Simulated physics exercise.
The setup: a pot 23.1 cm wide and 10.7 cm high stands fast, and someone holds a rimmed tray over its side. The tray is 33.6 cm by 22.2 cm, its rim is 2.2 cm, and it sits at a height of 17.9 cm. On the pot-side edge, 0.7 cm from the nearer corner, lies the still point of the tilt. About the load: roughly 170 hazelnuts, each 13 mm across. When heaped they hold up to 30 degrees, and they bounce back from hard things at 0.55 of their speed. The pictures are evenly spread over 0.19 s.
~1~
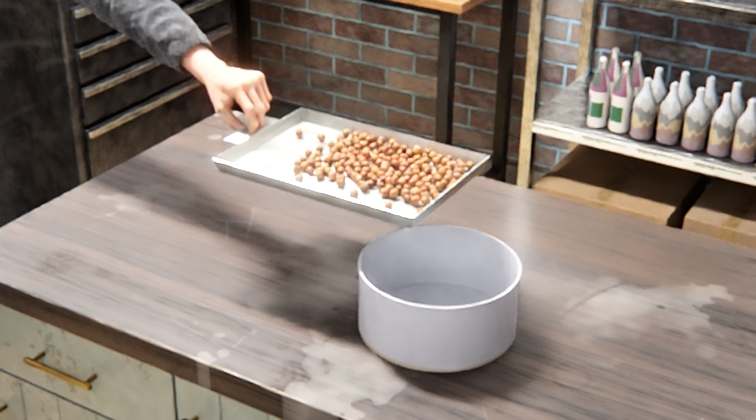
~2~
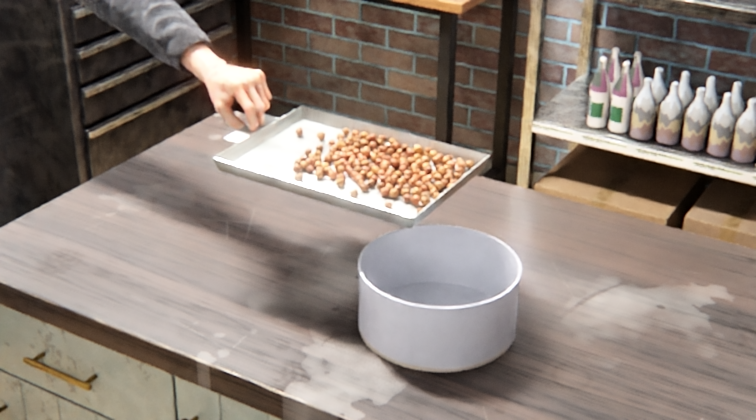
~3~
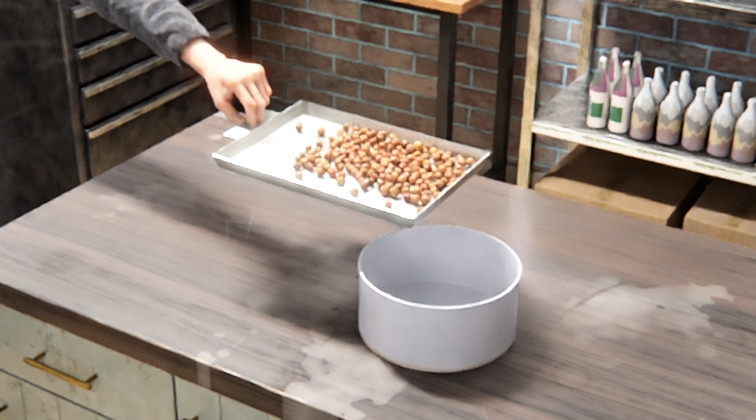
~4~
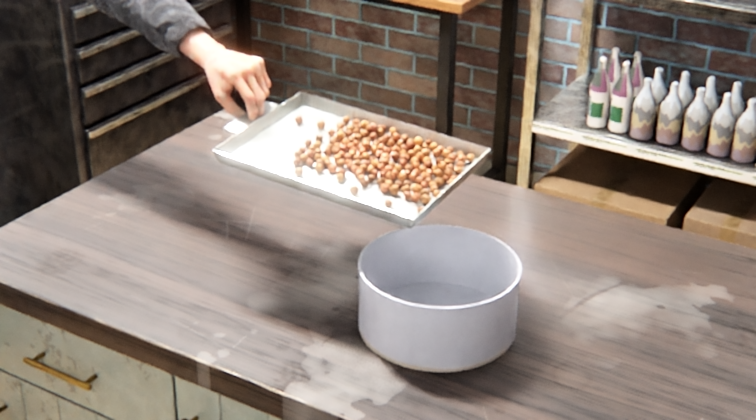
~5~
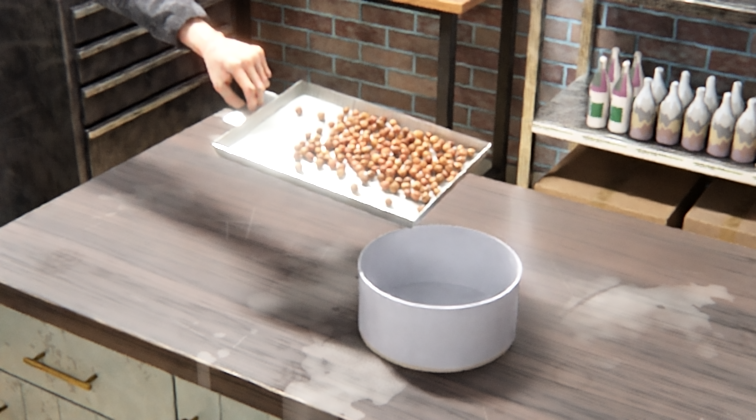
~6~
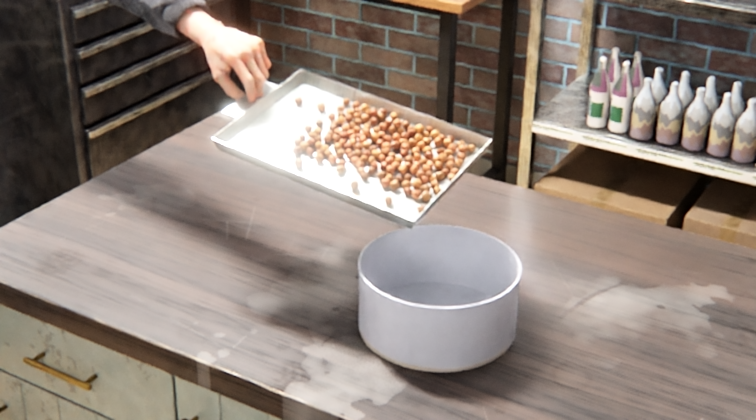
A shallow metal tray of hazelnuts, gripped by a hand on the left, sat level beside a pale pot, then slowly tilted as the hand raised its far side, the nuts keeping their places.
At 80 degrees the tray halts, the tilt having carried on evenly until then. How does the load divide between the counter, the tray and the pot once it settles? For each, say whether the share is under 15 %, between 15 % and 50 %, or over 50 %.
Counter: Medium. Tray: Small. Pot: Large.
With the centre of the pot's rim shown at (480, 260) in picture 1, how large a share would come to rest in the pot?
I'd put it at around 10 per cent.
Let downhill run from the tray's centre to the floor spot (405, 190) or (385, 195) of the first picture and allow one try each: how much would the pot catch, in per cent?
The share comes to roughly 80 in a hundred, then roughly 100 in a hundred.
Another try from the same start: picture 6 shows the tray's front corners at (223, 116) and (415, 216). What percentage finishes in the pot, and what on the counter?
Pot 70, counter 30.
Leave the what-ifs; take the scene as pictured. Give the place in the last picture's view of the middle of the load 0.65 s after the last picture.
Approximately (396, 174) in the last picture.
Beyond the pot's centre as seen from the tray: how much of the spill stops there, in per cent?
That comes to roughly 60 percent.
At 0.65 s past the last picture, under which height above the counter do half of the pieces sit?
About 26 centimetres.
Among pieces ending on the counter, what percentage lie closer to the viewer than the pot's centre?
100 %.
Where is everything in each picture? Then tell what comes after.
Tray tilt 0 degrees, front corners at (219, 158) and (412, 215); middle of the pieces at (385, 166); pot at (440, 264), in the first frame.
Tray tilt 0 degrees, front corners at (219, 157) and (412, 215); middle of the pieces at (386, 165), in the second frame.
Tray tilt 2 degrees, front corners at (219, 154) and (412, 215); middle of the pieces at (386, 162), in the third frame.
Tray tilt 4 degrees, front corners at (218, 149) and (412, 216), lowest corner right front; middle of the pieces at (386, 158), in the fourth frame.
Tray tilt 8 degrees, front corners at (218, 143) and (412, 216), lowest corner right front; middle of the pieces at (386, 152), in the fifth frame.
Tray tilt 11 degrees, front corners at (217, 137) and (412, 217), lowest corner right front; middle of the pieces at (386, 147); pot at (440, 264), in the sixth frame.
Then, 0.39 s after the last picture, tilt 44 degrees; the tray holds 100 %, the pot 0 %.
Then, 0.65 s after the last picture, tilt 66 degrees; the tray holds 90 %, the pot 0 %.
Then, 1.02 s after the last picture, tilt 80 degrees; the tray holds 20 %, the pot 45 %.
In the end, counter 25 %, tray 0 %, pot 75 %.
